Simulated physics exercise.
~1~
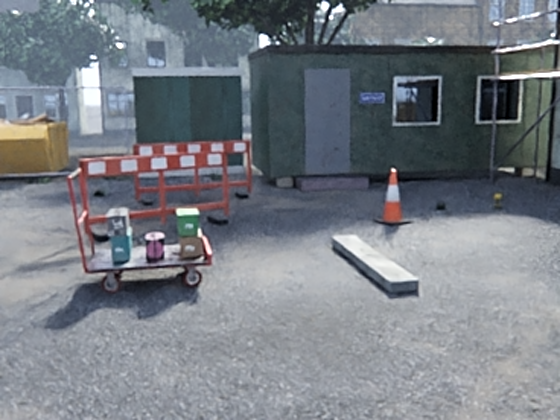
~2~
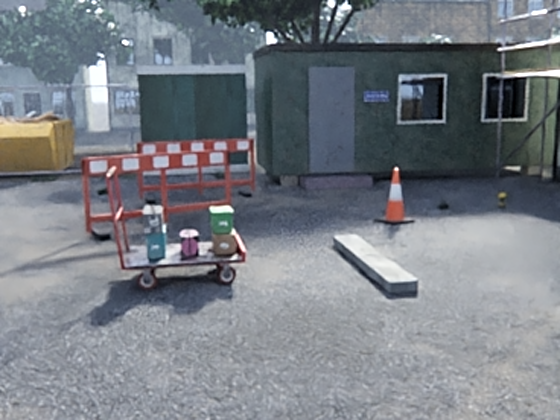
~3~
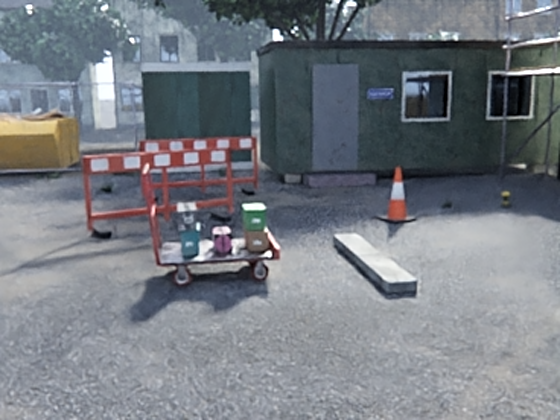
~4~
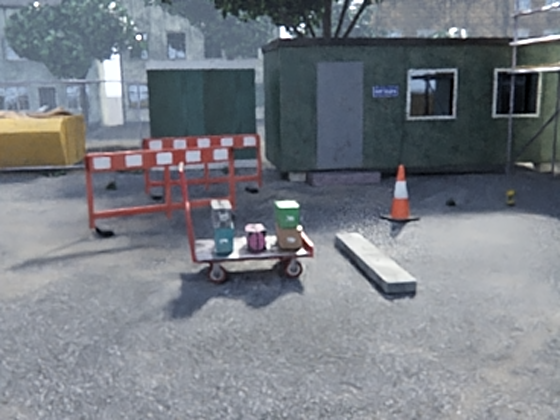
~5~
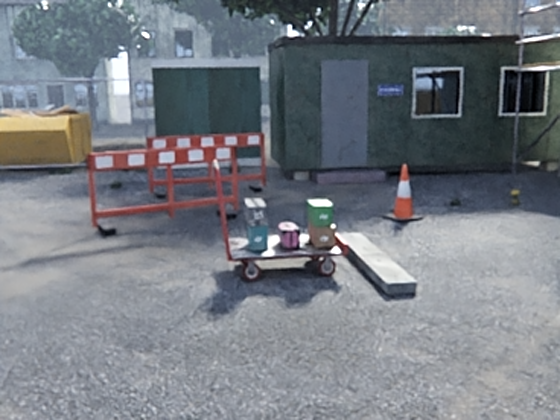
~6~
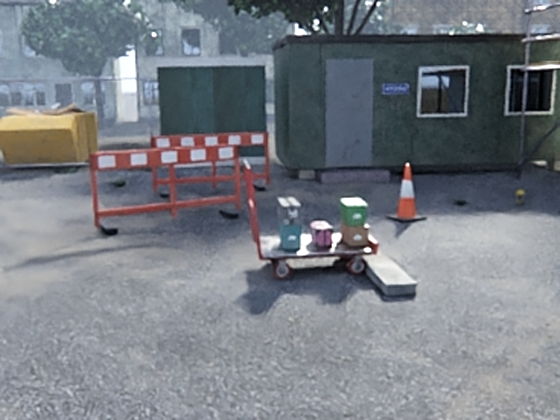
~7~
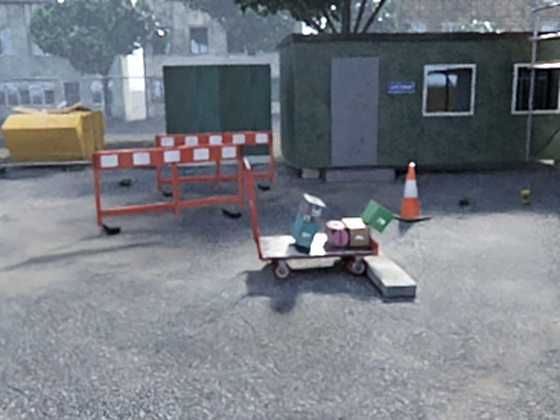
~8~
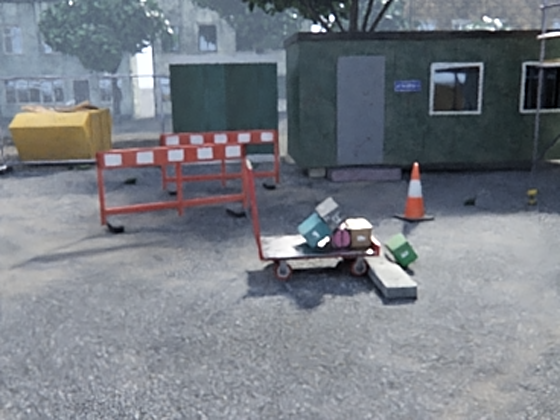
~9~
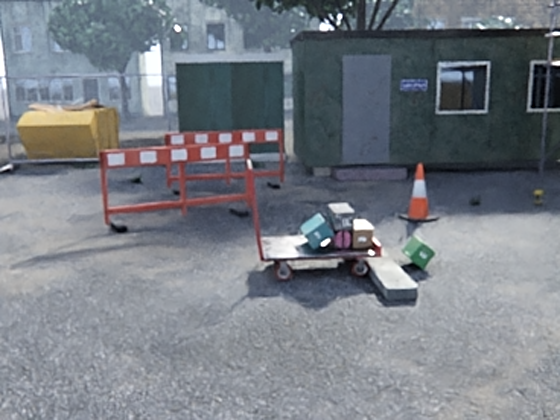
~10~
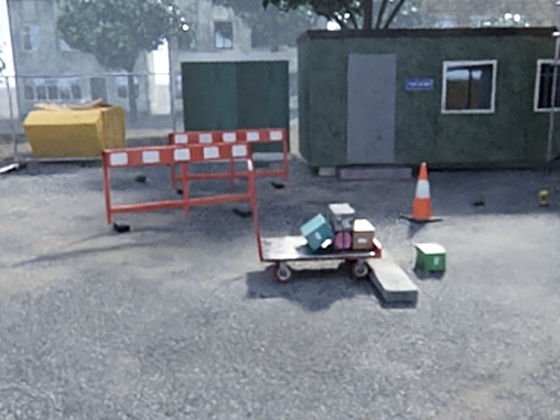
At the start, a flat cart carrying a green tote, a grey parcel, a teal tote, a pink case and a brown tote rolls to the right across a gravel yard, past red and white barriers. It heads toward a low kerb near an orange cone, and its load stays in place. The cart then stops against the kerb, and the load lurches forward. The green tote tumbles off the front, while the grey parcel tips over and the teal tote leans. In the end, the green tote rests on the ground beyond the kerb, and the other pieces remain bunched on the deck.
